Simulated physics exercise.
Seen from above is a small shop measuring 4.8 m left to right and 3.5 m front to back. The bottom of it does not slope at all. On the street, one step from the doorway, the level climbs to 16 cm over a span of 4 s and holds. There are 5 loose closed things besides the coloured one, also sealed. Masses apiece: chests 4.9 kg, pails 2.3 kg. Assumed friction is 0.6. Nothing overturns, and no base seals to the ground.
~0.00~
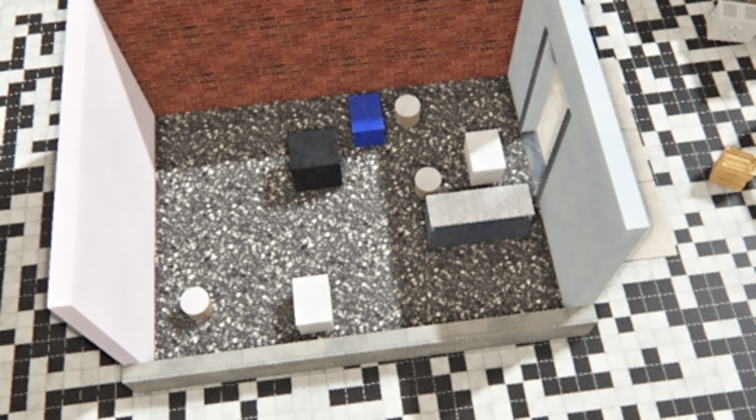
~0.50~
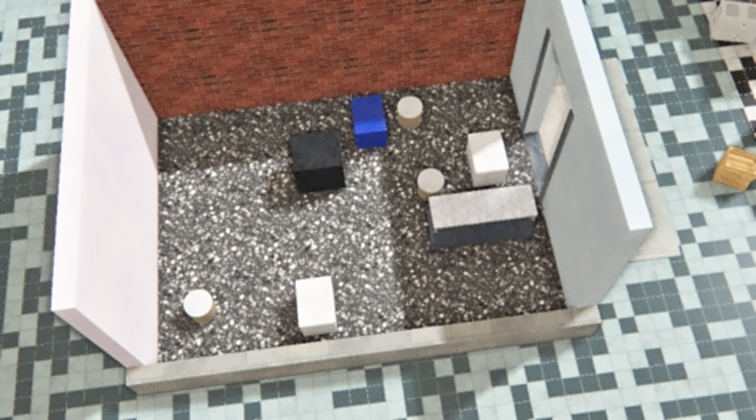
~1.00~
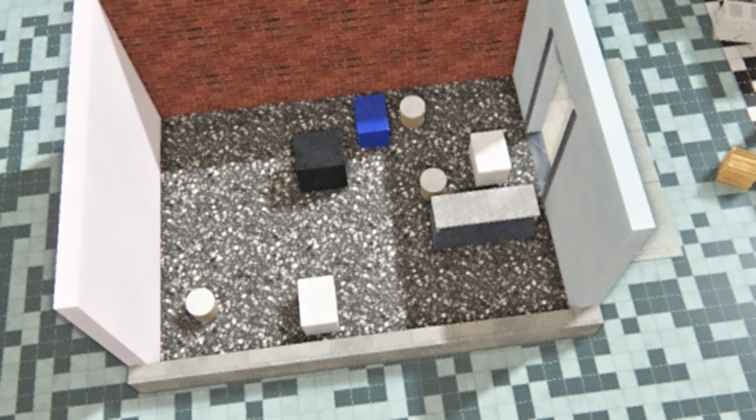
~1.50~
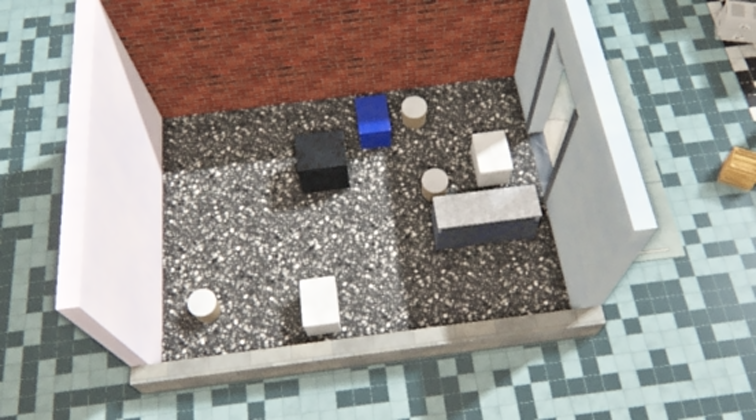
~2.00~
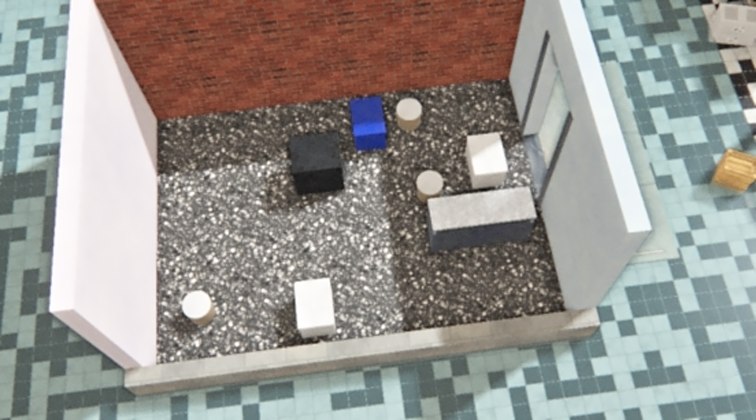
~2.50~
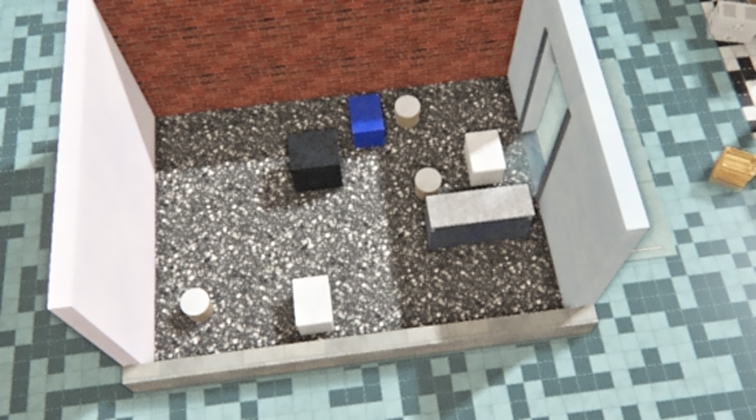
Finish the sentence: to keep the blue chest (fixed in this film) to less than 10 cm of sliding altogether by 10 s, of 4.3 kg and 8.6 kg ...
Of the two, neither is enough.
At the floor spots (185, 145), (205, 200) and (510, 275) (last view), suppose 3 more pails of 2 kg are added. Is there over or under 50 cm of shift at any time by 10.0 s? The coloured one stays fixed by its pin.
Below the mark, below the mark, below the mark.
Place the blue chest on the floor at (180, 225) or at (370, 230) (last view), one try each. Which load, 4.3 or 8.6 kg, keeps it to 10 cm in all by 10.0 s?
First try none suffices, second try none suffices.
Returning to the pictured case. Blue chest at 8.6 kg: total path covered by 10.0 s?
It covers some 250 cm altogether.
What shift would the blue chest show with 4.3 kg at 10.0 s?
About 250 cm off its spot.
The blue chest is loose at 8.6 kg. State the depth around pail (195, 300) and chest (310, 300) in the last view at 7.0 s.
First roughly 1 cm, second roughly 1 cm.
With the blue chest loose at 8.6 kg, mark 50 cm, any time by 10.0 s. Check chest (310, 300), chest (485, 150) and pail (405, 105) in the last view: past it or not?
Taking them in order: Within the mark, beyond the mark and beyond the mark.
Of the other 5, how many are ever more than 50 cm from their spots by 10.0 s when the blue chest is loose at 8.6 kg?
That comes to 3.
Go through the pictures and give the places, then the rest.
The blue chest at (366, 112) rests on the ground; 0.0 m2 under water; 0 of 6 have shifted, in the first frame.
The blue chest at (368, 114), on the bottom; 0.0 m2 under water; 0 of 6 have shifted, in the second frame.
The blue chest at (371, 114), on the bottom; water covers 0.0 m2; 0 of 6 have shifted, in the third frame.
The blue chest at (373, 114), on the bottom; 0.0 m2 under water; 0 of 6 have shifted, in the fourth frame.
The blue chest at (368, 116) rests on the ground; water covers 0.0 m2; 0 of 6 have shifted, in the fifth frame.
The blue chest at (366, 113), on the bottom; 0.2 m2 under water; 0 of 6 have shifted, in the sixth frame.
After 3.5 s the blue chest would be 0 cm from its start with 4.3 kg and 0 cm from its start with 8.6 kg; 0 cm of water round it then.
After 4.5 s the blue chest would be 0 cm from its start with 4.3 kg and 0 cm from its start with 8.6 kg; 0 cm of water round it then.
After 7.0 s the blue chest would be 160 cm from its start with 4.3 kg and 120 cm from its start with 8.6 kg; 4 cm of water round it then.
After 10.0 s the blue chest would be 250 cm from its start with 4.3 kg and 229 cm from its start with 8.6 kg; 5 cm of water round it then.
